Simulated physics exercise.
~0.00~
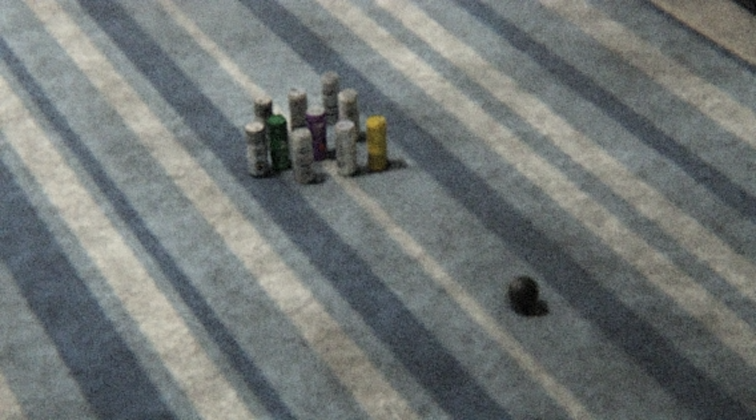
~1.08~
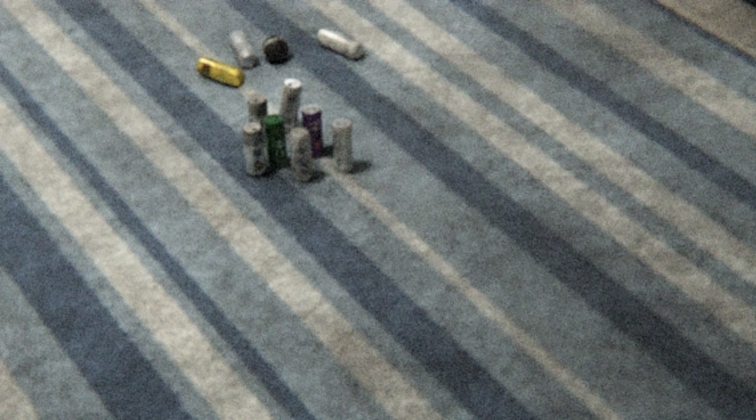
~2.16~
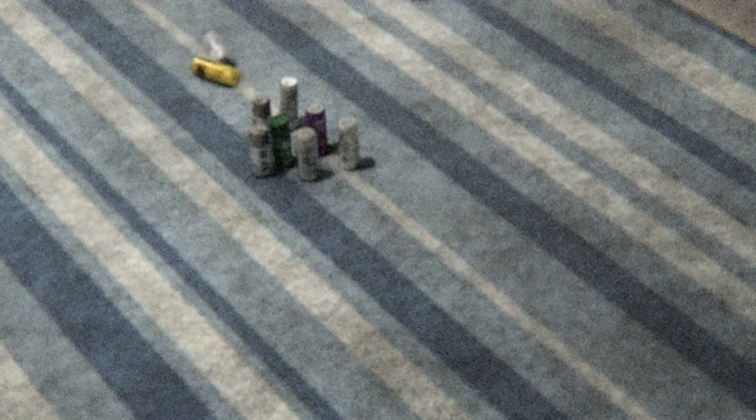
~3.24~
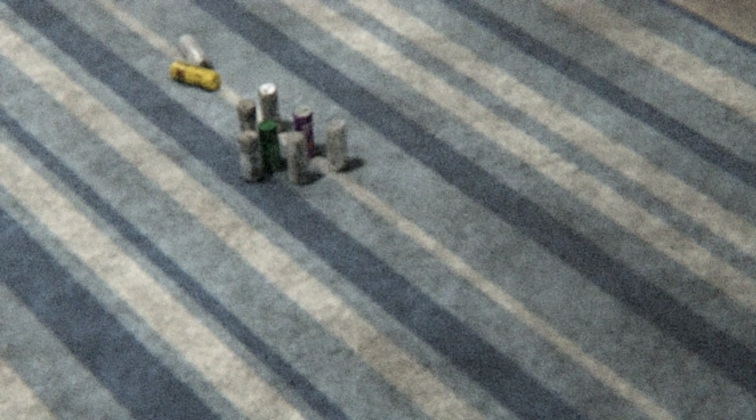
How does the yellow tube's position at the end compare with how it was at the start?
The yellow tube stands upright at the right of the group at the start, but at the end it lies on its side behind the others, to the upper left.
